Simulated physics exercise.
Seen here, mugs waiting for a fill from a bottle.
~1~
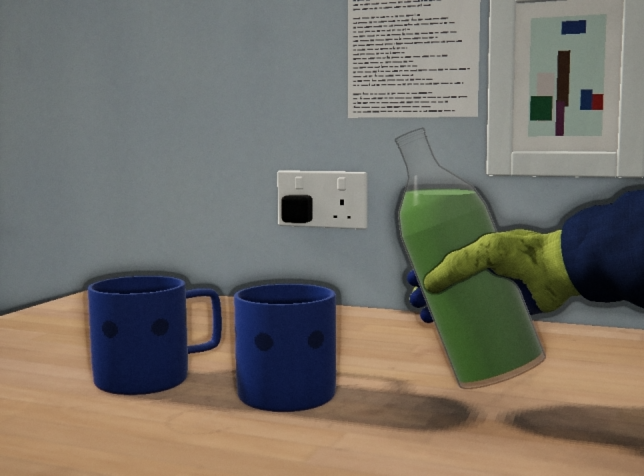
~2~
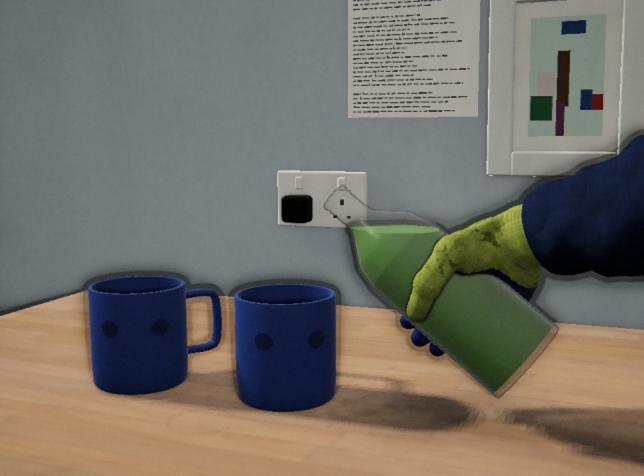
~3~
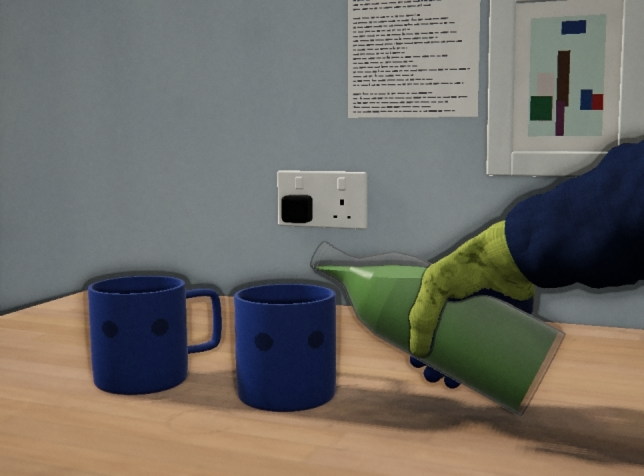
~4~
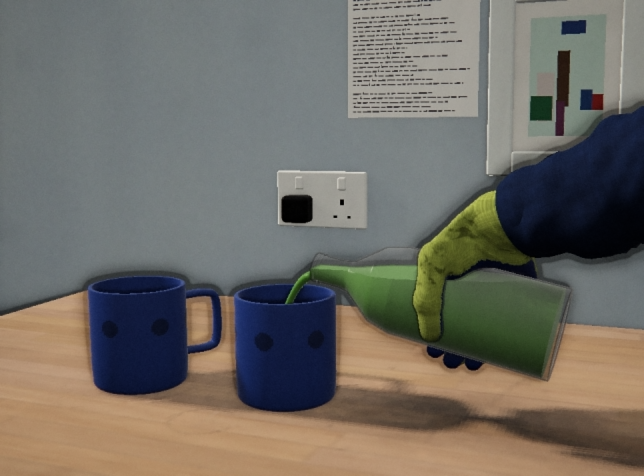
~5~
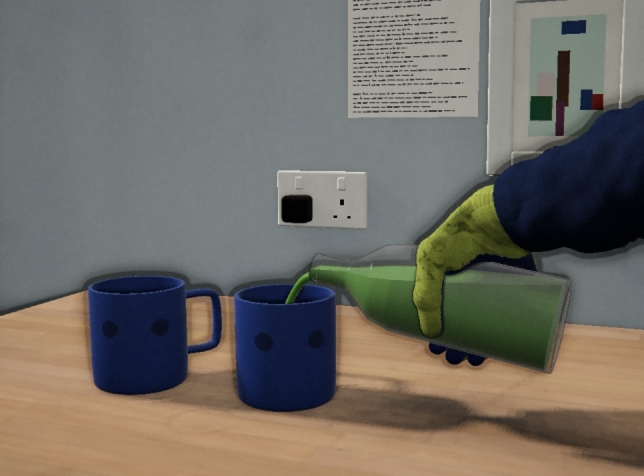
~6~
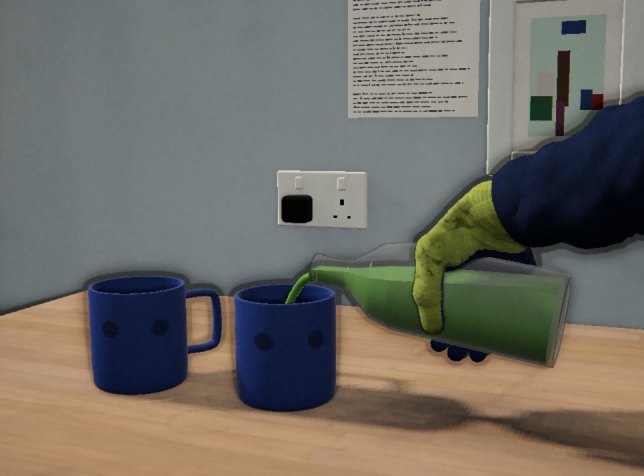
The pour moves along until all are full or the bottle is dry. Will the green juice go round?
No.
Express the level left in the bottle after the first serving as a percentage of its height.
Some 20 per cent.
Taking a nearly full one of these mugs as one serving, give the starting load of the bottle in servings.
1.5, give or take.
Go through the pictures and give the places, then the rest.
In the first picture, a hand has the bottle; bottle (454, 249) tipped 20° with all of its load; two mugs, the last at (139, 330).
In the second picture, the bottle is tipped; bottle (425, 275) tipped 50° with all of its load; the first is empty.
In the third picture, the bottle is tipped; bottle (422, 310) tipped 65° with all of its load; two mugs, the last at (139, 330).
In the fourth picture, the stream is running; bottle (427, 298) tipped 80° with nearly all of its load; the first is nearly empty.
In the fifth picture, the stream is running; bottle (429, 295) tipped 80° with nearly all of its load; two mugs, the last at (139, 330).
In the sixth picture, the stream is running; bottle (429, 292) tipped 80° with nearly all of its load; the first is about a quarter full.
Shortly, the first is about half full.
Then, the first is done and the bottle has about a quarter of its load.
At the finish, the bottle is empty with one filled and the next at about a third of a serving.
